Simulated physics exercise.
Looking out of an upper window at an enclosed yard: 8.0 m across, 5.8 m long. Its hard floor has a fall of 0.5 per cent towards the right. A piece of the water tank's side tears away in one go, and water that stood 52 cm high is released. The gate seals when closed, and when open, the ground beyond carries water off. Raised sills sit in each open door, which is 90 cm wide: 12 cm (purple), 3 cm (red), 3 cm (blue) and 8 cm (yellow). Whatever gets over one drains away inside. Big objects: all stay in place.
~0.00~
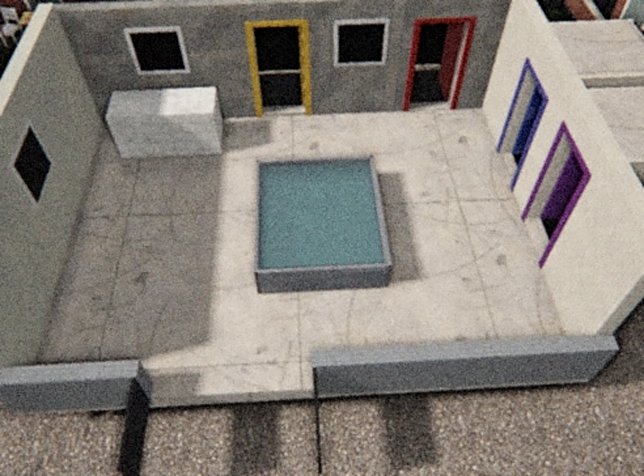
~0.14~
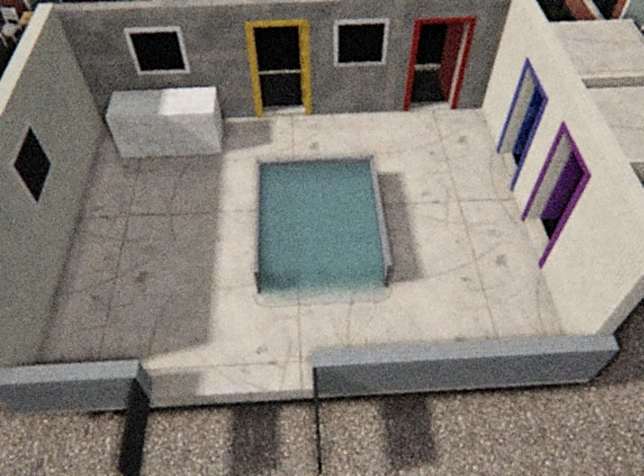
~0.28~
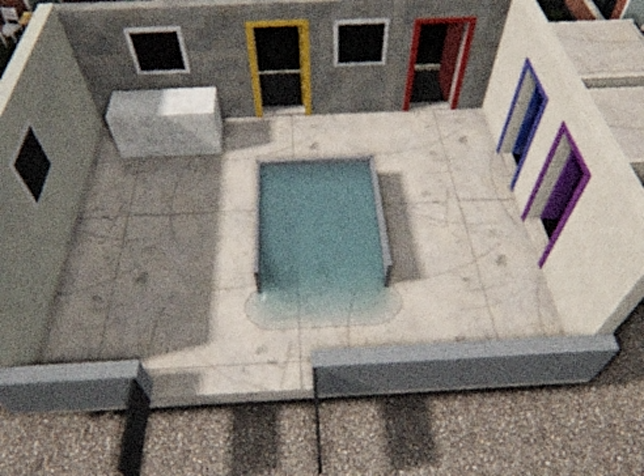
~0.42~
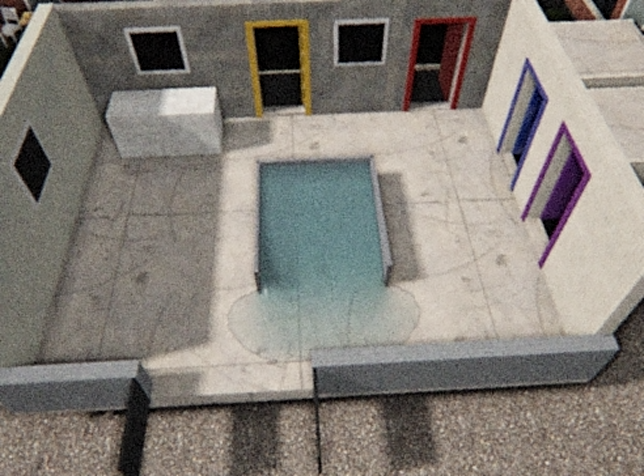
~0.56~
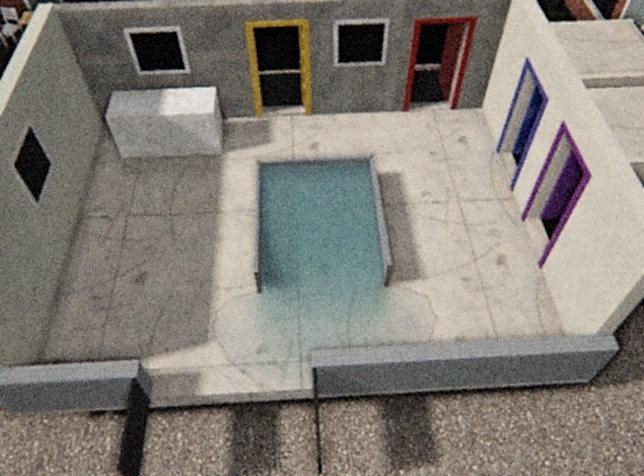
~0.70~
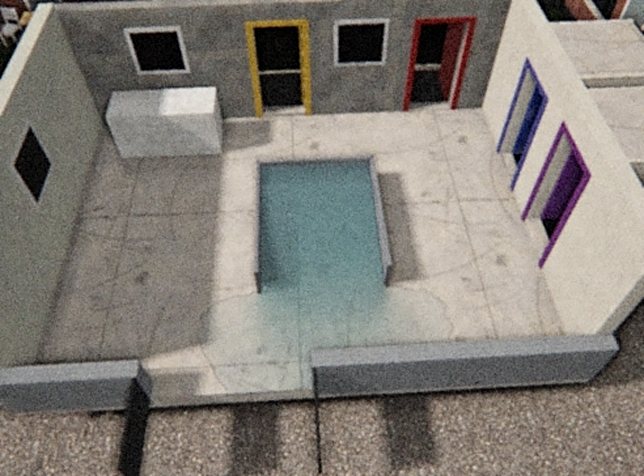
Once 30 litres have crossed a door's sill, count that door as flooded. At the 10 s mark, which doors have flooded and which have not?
The purple door has not; the red door has flooded; the blue door has not; the yellow door has not.
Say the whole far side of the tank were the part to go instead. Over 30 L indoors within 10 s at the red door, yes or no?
Note: Red door, beyond the limit.
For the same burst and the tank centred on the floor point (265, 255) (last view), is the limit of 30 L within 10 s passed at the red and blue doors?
Measured against the limit, the red door stays within it and the blue door stays within it.
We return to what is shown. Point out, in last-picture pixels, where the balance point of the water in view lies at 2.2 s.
Close to (343, 281) in the last picture.
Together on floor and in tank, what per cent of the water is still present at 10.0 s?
54 %.
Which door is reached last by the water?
The final one is the yellow door.
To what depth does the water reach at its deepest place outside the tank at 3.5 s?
Around 26 centimetres deep.
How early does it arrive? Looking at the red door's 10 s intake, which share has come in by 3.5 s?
Roughly 0 percent is in by then.
After 1.4 s water covers 15 % of the floor and is deepest (36 cm) near (340, 371); purple door not reached, red door not reached, blue door not reached, yellow door not reached.
After 2.2 s water covers 20 % of the floor and is deepest (34 cm) near (340, 371); purple door not reached, red door not reached, blue door not reached, yellow door not reached.
After 3.5 s water covers 25 % of the floor and is deepest (26 cm) near (571, 358); purple door 11 cm at the sill, 0 L in, red door not reached, blue door 2 cm at the sill, 0 L in, yellow door not reached.
After 6.0 s water covers 55 % of the floor and is deepest (14 cm) near (473, 115); purple door 8 cm at the sill, 0 L in, red door 10 cm at the sill, 22 L in, blue door 4 cm at the sill, 2 L in, yellow door not reached.
After 10.0 s water covers 75 % of the floor and is deepest (7 cm) near (483, 144); purple door 4 cm at the sill, 0 L in, red door 7 cm at the sill, 94 L in, blue door 3 cm at the sill, 5 L in, yellow door 3 cm at the sill, 0 L in.
